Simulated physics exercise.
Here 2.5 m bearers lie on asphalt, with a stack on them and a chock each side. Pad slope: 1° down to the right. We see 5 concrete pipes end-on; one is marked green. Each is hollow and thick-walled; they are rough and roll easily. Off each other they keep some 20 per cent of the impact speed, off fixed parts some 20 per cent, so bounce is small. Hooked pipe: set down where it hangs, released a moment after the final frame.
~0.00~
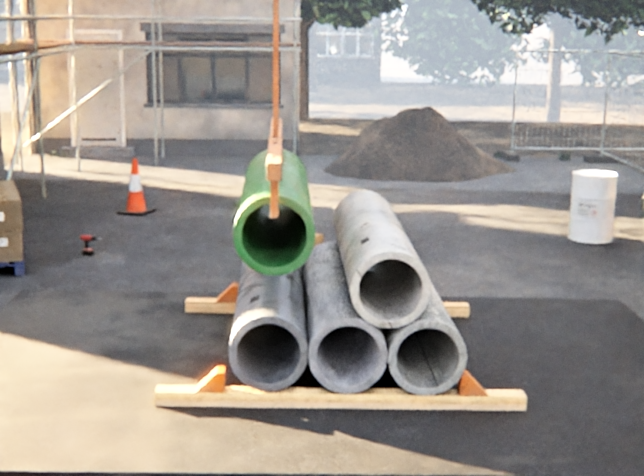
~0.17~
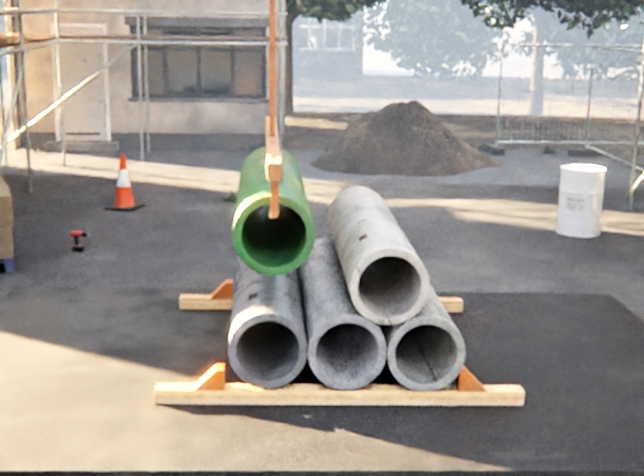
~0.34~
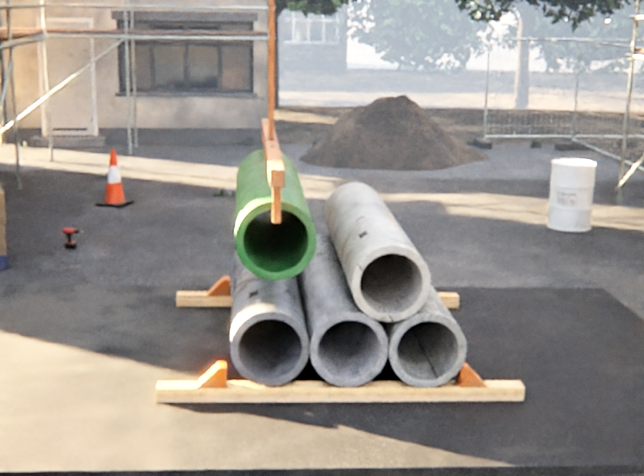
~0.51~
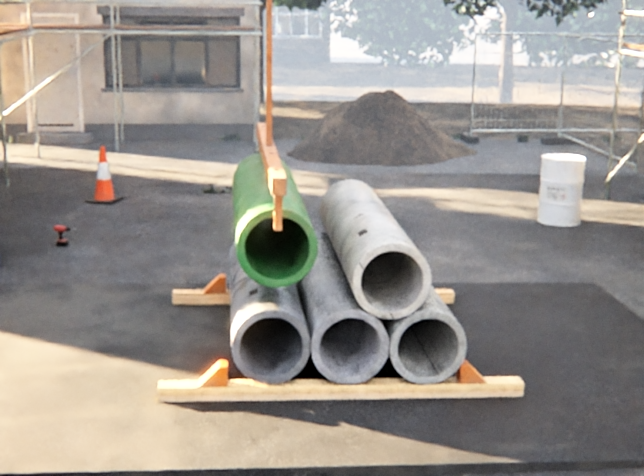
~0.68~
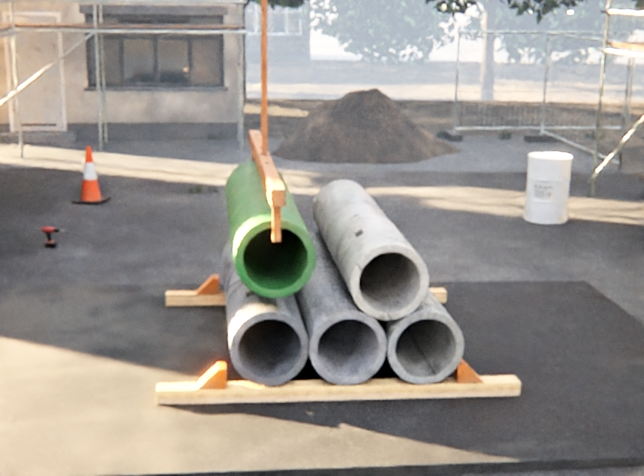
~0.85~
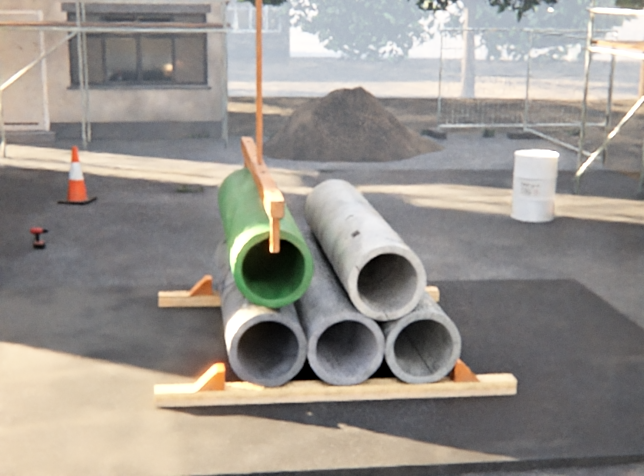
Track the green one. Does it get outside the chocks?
Looks like it can't get over the chocks.
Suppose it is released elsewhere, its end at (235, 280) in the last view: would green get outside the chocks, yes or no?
In that case green does it.
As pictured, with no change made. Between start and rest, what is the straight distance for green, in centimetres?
Green shifts by 40.
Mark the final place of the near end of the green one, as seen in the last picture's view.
Look near pixel (309, 286).
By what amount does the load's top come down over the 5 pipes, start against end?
35 cm.
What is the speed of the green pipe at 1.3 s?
Speed: Approx. 0.2 m/s.
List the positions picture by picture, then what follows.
Green (274, 237); green hangs on the hooks; 3 form the bottom row, in the first picture.
Green (274, 237); green hangs on the hooks; lowered 2 cm, in the second picture.
Green (276, 242); green hangs on the hooks; lowered 6 cm, in the third picture.
Green (278, 250); green hangs on the hooks; lowered 12 cm, in the fourth picture.
Green (276, 260); green hangs on the hooks; lowered 18 cm, in the fifth picture.
Green (274, 270); green hangs on the hooks; lowered 24 cm, in the sixth picture.
By 1.3 s, green is up on others, 35 cm inside the left chock, rolling right; 0 off the stack.
By 1.6 s, green is up on others, 45 cm inside the left chock, rolling right; 0 off the stack.
Finally (2.1 s), green is up on others, 55 cm inside the left chock; 0 off the stack.
